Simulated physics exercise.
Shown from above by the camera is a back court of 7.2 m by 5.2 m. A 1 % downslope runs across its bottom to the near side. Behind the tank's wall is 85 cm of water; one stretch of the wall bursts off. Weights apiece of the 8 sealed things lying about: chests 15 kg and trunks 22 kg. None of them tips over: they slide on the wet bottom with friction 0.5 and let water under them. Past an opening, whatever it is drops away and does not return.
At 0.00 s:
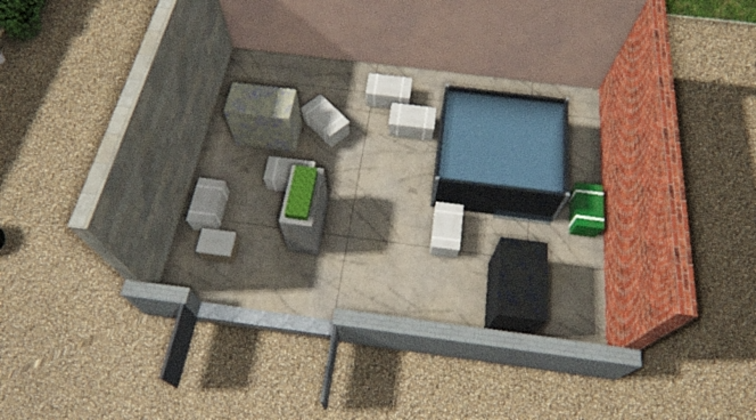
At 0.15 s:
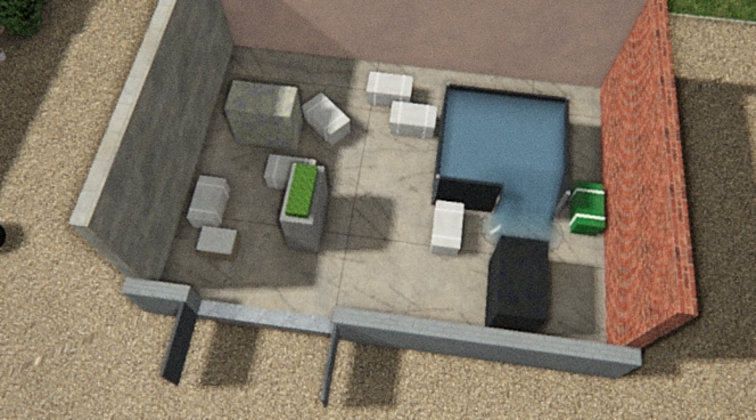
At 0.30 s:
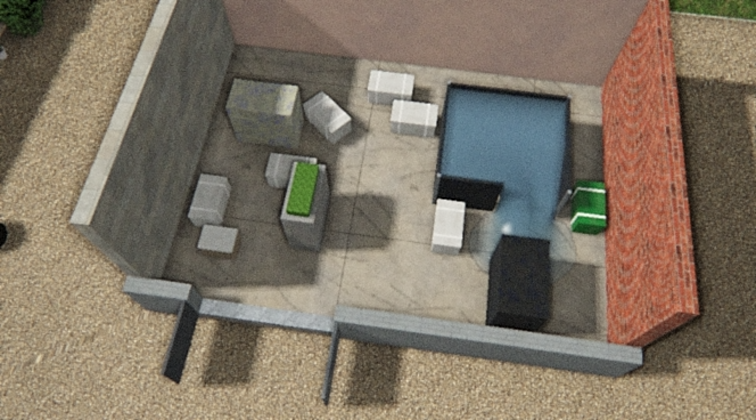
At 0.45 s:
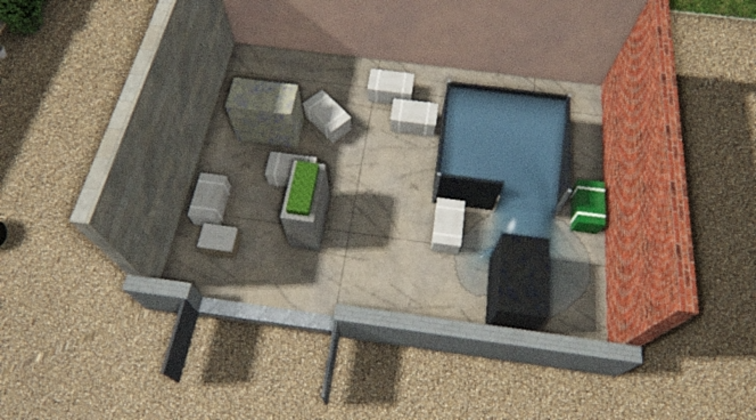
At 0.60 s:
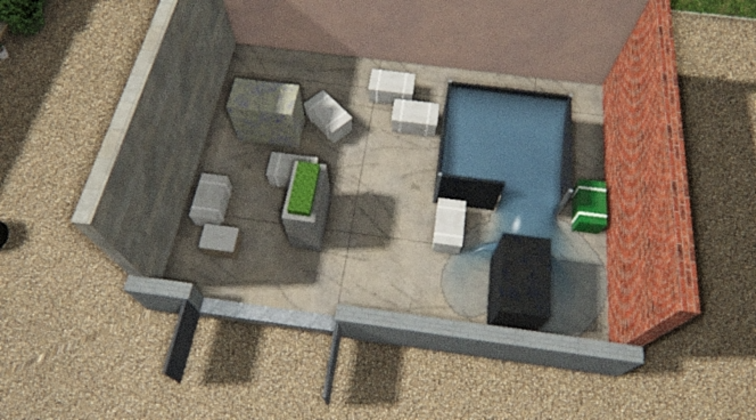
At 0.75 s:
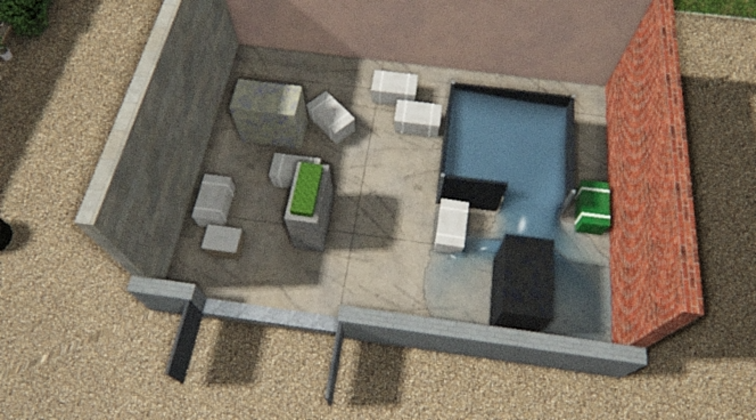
The video shows a walled yard from above, with pale blocks and a tank of blue water. Part of the tank's near wall opens, and water pours out, spreading around a large black block while the objects stay in place.
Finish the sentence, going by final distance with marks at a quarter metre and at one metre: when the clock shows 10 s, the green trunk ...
When the clock shows 10 s, the green trunk is more than one metre from its start.
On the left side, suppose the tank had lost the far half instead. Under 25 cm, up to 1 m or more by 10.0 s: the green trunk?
My answer is that the green trunk remains put.
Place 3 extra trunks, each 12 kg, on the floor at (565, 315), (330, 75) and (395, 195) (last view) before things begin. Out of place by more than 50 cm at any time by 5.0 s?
Beyond it, within it, beyond it.
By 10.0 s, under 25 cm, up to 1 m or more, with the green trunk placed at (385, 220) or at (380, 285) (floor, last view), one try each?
Order of tries: It is flushed away; it is flushed away.
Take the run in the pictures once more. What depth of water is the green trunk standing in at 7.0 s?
Depth approx. 8 cm.
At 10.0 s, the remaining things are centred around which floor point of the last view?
I'd say about (301, 146) in the last view.
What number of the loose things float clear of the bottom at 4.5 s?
1 at that moment.
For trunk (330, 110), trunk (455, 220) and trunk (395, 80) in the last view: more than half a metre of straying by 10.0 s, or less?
Beyond, beyond, beyond.
After 2.0 s the green trunk is near (595, 202), 0.0 m from its start, aground; 0 of 8 are out; 0 afloat.
After 4.5 s the green trunk is near (588, 124), 1.5 m from its start, afloat; 0 of 8 are out; 1 afloat.
After 7.0 s the green trunk is near (510, 86), 2.6 m from its start, afloat; 0 of 8 are out; 2 afloat.
After 10.0 s the green trunk is near (327, 77), 5.2 m from its start, aground; 0 of 8 are out; 4 afloat.
